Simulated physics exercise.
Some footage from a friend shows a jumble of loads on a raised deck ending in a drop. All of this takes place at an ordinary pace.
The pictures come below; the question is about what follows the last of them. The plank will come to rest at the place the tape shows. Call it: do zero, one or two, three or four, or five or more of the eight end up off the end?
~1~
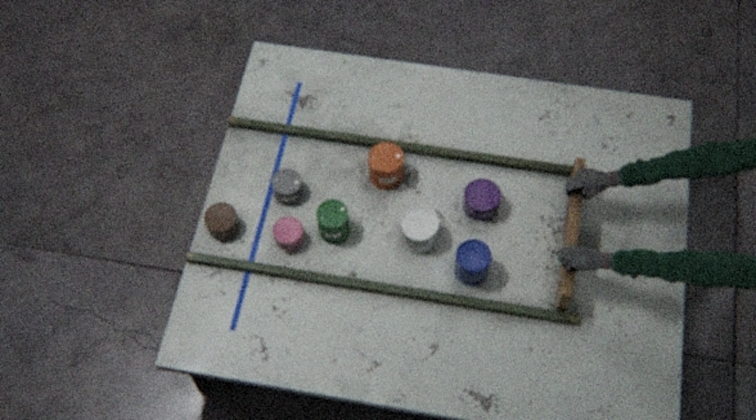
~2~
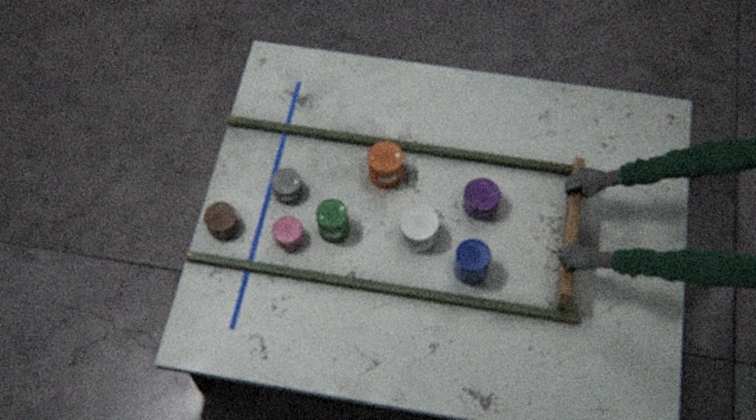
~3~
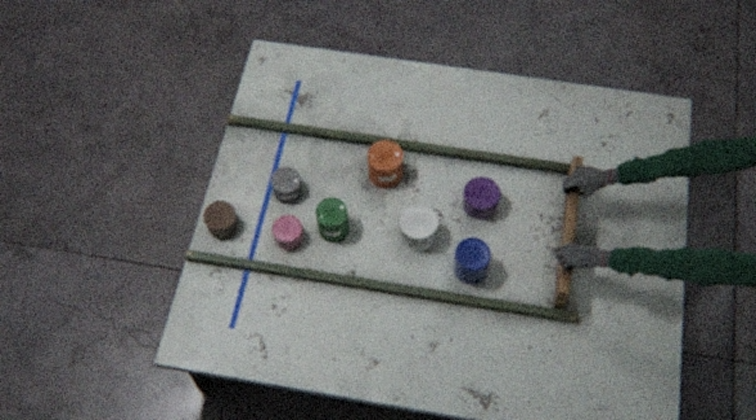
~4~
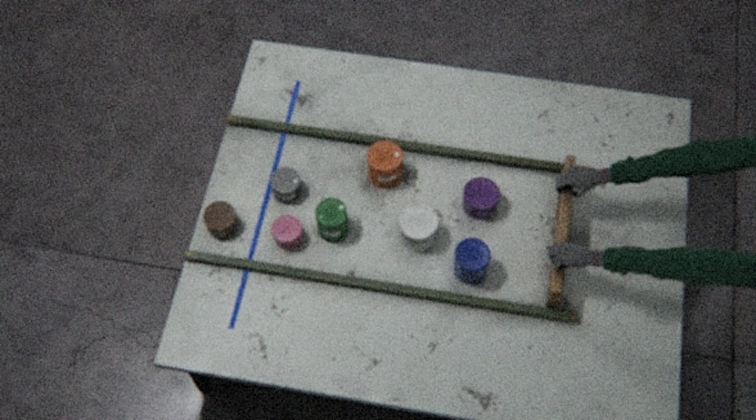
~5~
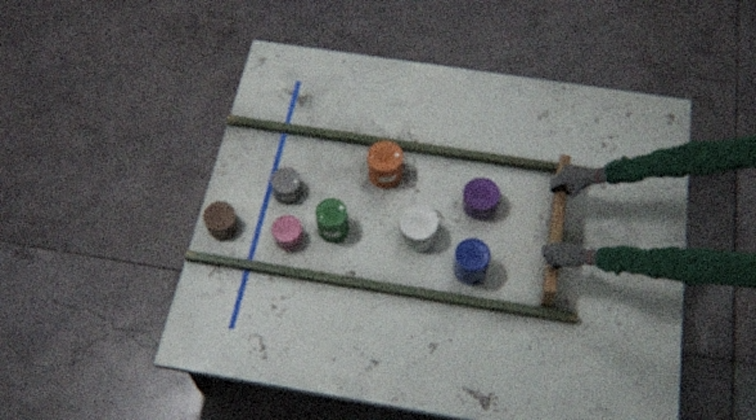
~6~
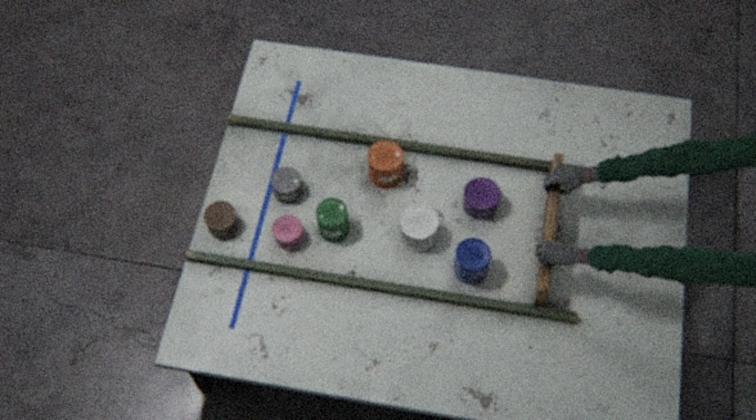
One or two end up off it.
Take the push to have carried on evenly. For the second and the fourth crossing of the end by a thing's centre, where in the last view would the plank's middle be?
Pixels in order: Roughly (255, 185), roughly (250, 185).
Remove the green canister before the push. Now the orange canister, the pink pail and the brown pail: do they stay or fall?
Well, the orange canister is safe, the pink pail is safe, and last of the three, the brown pail drops down.
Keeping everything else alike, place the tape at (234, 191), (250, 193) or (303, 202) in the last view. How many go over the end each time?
4, 4, 0.
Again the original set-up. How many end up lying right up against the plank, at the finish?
4 are in contact with it.
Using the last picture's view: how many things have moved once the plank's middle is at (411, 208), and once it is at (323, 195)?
Counts: 4 / 7.
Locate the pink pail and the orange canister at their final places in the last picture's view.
Result: One at about (208, 238), the other at about (263, 136).
A little later, none off yet; brown pail at rest near (222, 221); grey canister at rest near (287, 186); pink pail at rest near (288, 233).
Next, none off yet; brown pail at rest near (222, 221); grey canister shifted a little near (276, 187); pink pail shifted about its own width near (249, 245).
When it is over, the number that fall off is one or two; down, brown pail.
